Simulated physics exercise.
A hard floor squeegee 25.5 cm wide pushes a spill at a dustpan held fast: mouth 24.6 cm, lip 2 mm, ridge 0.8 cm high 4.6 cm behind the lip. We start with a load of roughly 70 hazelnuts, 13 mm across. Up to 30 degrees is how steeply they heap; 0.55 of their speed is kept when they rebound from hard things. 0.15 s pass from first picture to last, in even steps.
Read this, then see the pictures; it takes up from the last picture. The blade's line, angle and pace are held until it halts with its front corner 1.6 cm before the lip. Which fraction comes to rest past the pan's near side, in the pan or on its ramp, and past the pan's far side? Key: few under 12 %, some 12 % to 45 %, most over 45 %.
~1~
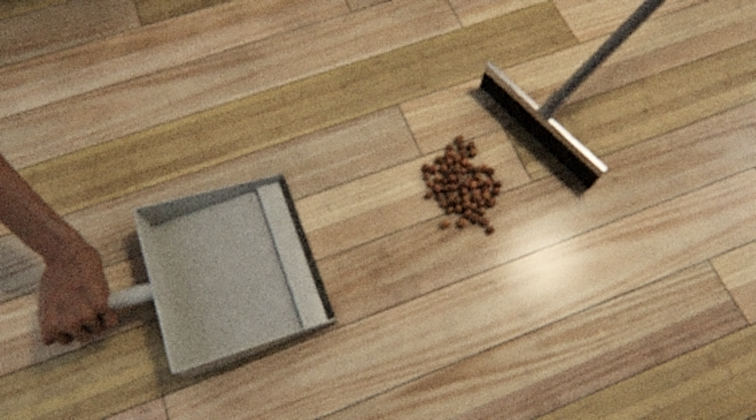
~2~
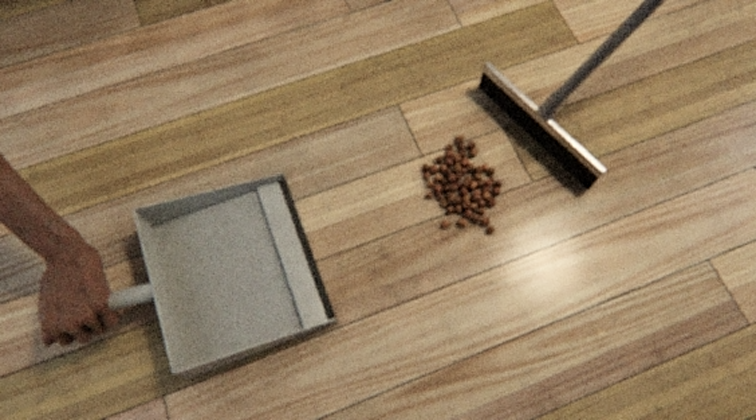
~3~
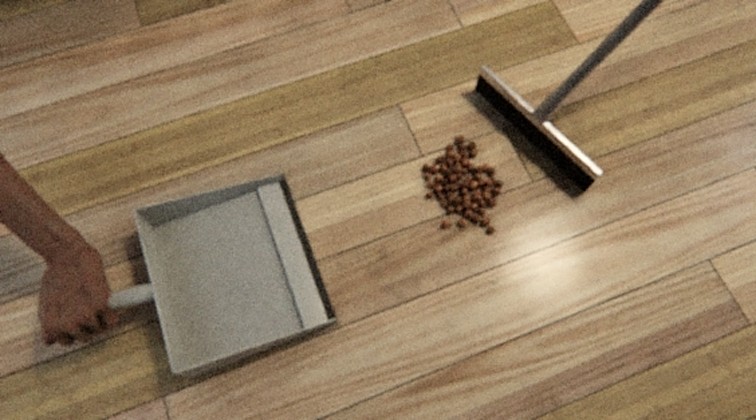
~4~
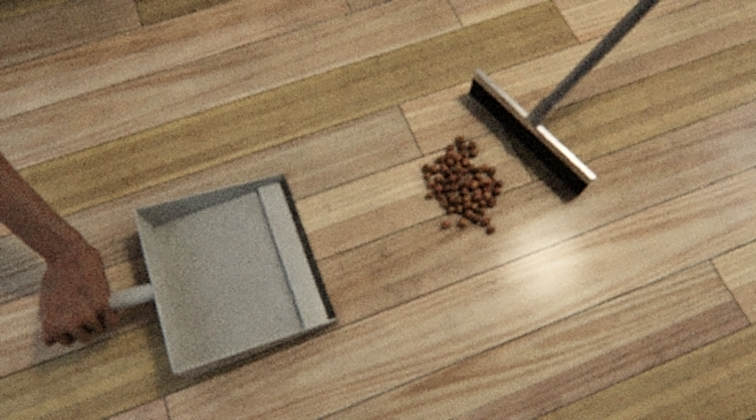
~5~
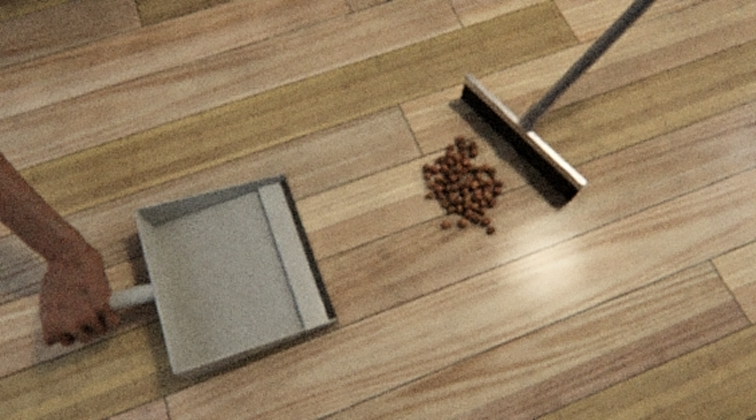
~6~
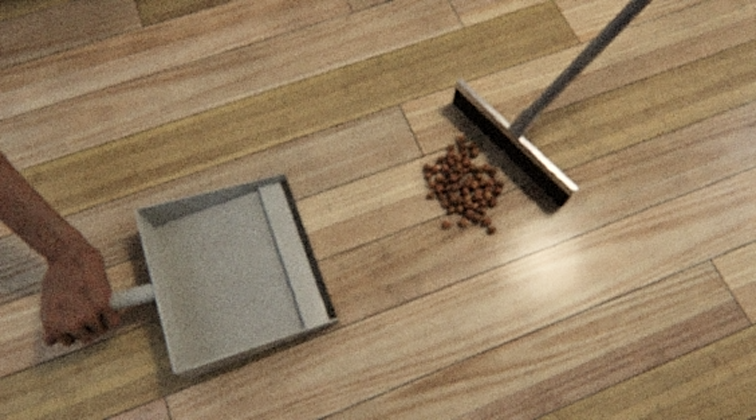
Past the pan's near side = some, in the pan or on its ramp = some, past the pan's far side = few.
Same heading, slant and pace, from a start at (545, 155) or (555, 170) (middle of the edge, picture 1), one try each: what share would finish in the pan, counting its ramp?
Estimates: 25 percent and 25 percent.
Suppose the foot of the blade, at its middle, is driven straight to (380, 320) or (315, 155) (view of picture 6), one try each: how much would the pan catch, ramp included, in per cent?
About 15 and 5 per cent.
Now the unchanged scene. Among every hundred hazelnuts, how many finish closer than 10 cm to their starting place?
About 0 percent.
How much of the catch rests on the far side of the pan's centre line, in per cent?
I'd put it near 10 per cent.
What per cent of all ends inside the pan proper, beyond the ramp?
Estimate: Close to 0 per cent of the total.
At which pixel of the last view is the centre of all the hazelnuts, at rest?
Approximately (327, 282) in the last picture.
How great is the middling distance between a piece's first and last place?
Somewhere around 28 centimetres.
Then, 0.23 s after the last picture, middle of the blade 21 cm from the lip; 0 % over the lip, far side 0 %, near side 0 %.
Then, 0.39 s after the last picture, middle of the blade 11 cm from the lip; 0 % over the lip, far side 0 %, near side 5 %.
Then, 0.67 s after the last picture, middle of the blade 6 cm from the lip; 35 % over the lip, far side 0 %, near side 20 %.
In the end, near side 20 %, pan 25 %, far side 0 %, in front of the lip or behind the blade 55 %.
